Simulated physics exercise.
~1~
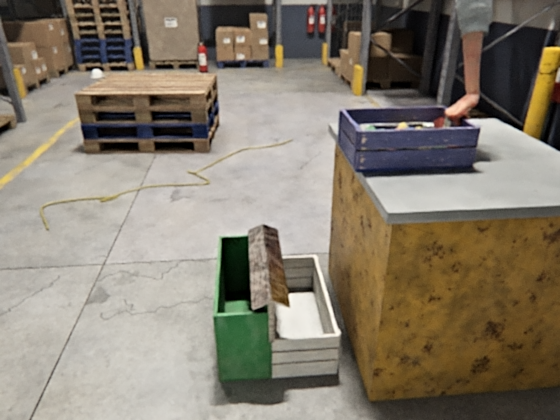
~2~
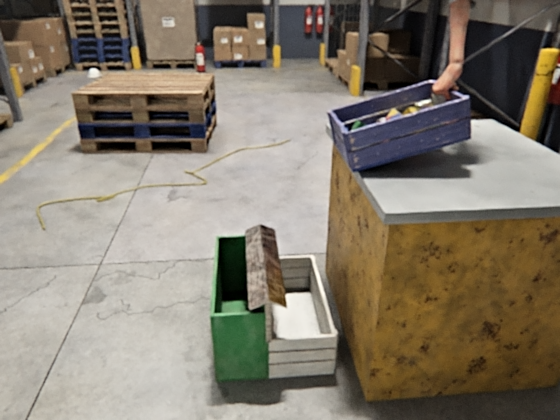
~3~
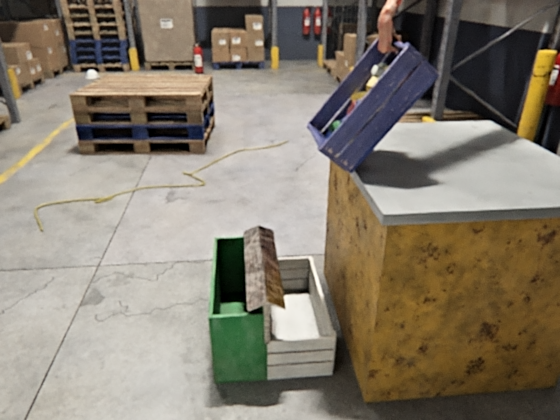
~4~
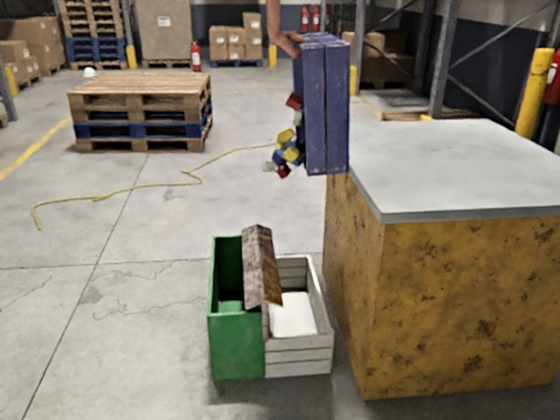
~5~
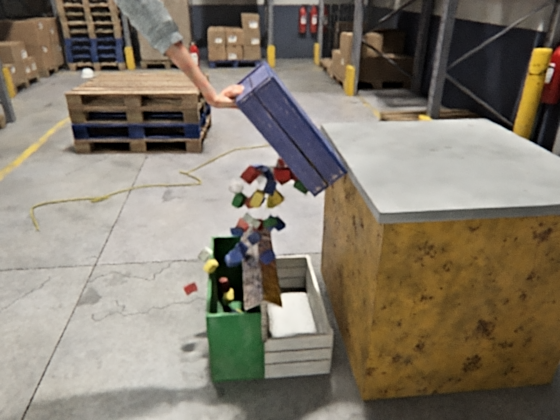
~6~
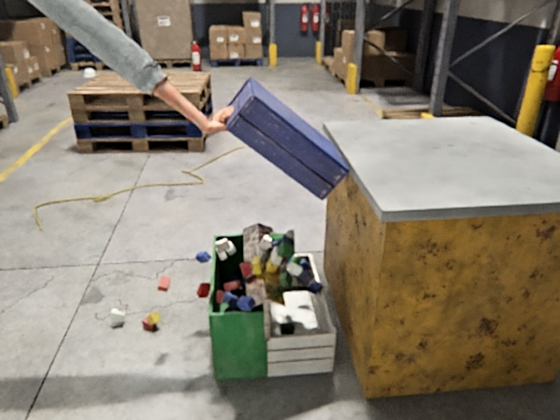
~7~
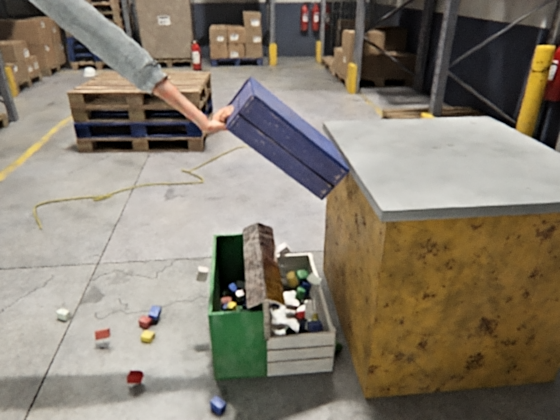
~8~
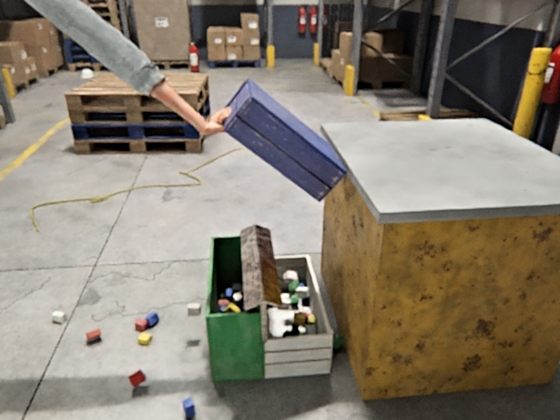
A blue wooden crate of coloured toy bricks sits on a grey-topped, rusty yellow bench at the right of a warehouse aisle, seen from slightly above by a gently swaying camera. On the concrete floor to its left stand a green bin and a white bin, with a roof-shaped splitter between them. A hand tips the crate leftward over the bench's edge until bricks tumble out. They pour onto the splitter and scatter into both bins, while some bounce onto the floor. The hand holds the upturned crate still, with bricks in both bins and several lying around them, mostly to the left.
